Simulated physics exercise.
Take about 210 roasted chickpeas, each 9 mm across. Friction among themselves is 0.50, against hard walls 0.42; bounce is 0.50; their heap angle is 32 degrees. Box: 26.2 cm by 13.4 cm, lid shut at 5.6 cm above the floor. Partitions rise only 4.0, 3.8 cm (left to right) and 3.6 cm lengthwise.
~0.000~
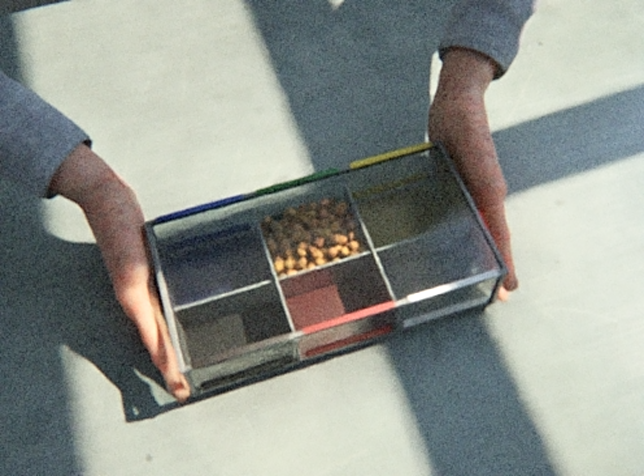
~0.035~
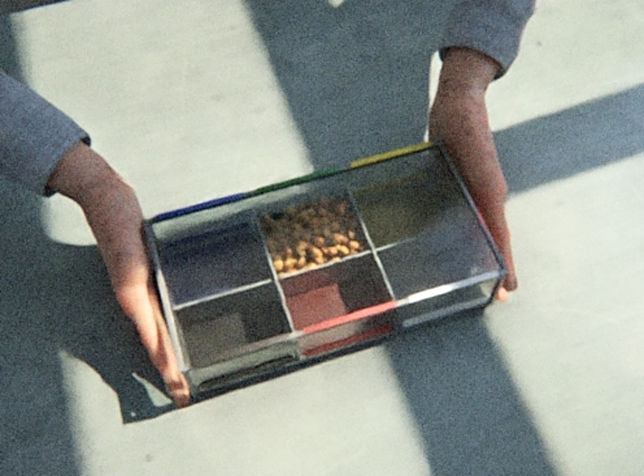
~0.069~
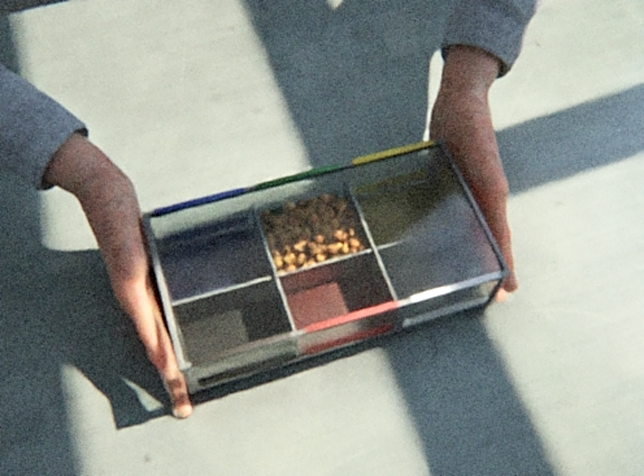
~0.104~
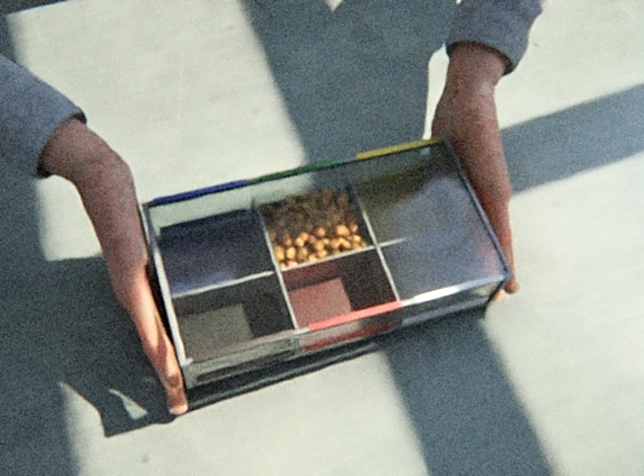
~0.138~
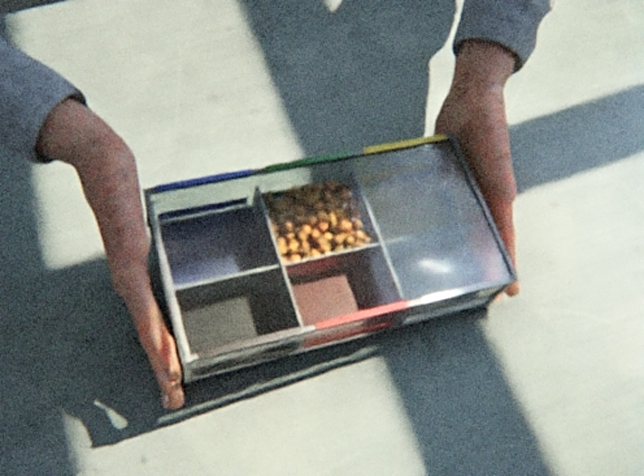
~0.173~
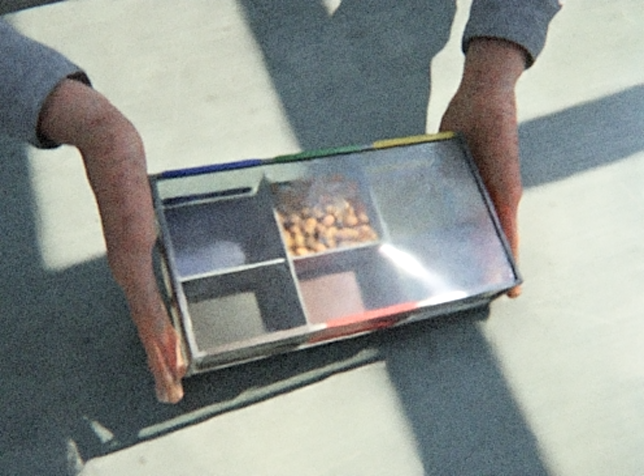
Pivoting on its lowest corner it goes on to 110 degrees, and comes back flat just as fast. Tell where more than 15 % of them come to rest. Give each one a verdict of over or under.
Red - under; blue - under; green - over; yellow - under; white - over; black - under.
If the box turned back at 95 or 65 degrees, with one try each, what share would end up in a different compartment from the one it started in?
Close to 40 in a hundred first, and 20 in a hundred second.
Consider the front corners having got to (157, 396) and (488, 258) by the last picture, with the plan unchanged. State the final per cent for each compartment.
Final shares: Red 5%, blue 0%, green 75%, yellow 0%, white 0%, black 20%.
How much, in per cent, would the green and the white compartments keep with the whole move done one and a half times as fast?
The green compartment gets 55 % while the white one gets 25 %.
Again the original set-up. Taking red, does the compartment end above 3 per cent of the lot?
For red, the answer is affirmative.
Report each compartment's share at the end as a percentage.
Per cent by compartment - red 10, blue 0, green 45, yellow 5, white 40, black 0.
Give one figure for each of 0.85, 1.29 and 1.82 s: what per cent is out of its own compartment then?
In order: 30, then 50, then 55.
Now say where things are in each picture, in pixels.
The first frame shows box tilt 0 degrees, front corners at (185, 368) and (503, 270); green 100 %.
The second frame shows box tilt 1 degrees, front corners at (184, 367) and (503, 271).
The third frame shows box tilt 3 degrees, front corners at (184, 365) and (504, 272), lowest corner right front.
The fourth frame shows box tilt 7 degrees, front corners at (185, 361) and (508, 274), lowest corner right front.
The fifth frame shows box tilt 12 degrees, front corners at (189, 356) and (512, 277), lowest corner right front.
The sixth frame shows box tilt 17 degrees, front corners at (197, 353) and (517, 280), lowest corner right front; green 100 %. Its pace works out near 155 degrees a second.
After 0.85 s, tilt 110 degrees; red 5 %, green 70 %, yellow 5 %, white 20 %.
After 1.29 s, tilt 49 degrees; red 10 %, green 50 %, yellow 5 %, white 40 %.
Then, at 1.82 s, tilt 0 degrees; red 10 %, green 45 %, yellow 5 %, white 40 %.
By 2.6 s all is still; red 10 %, blue 0 %, green 45 %, yellow 5 %, white 40 %, black 0 %.
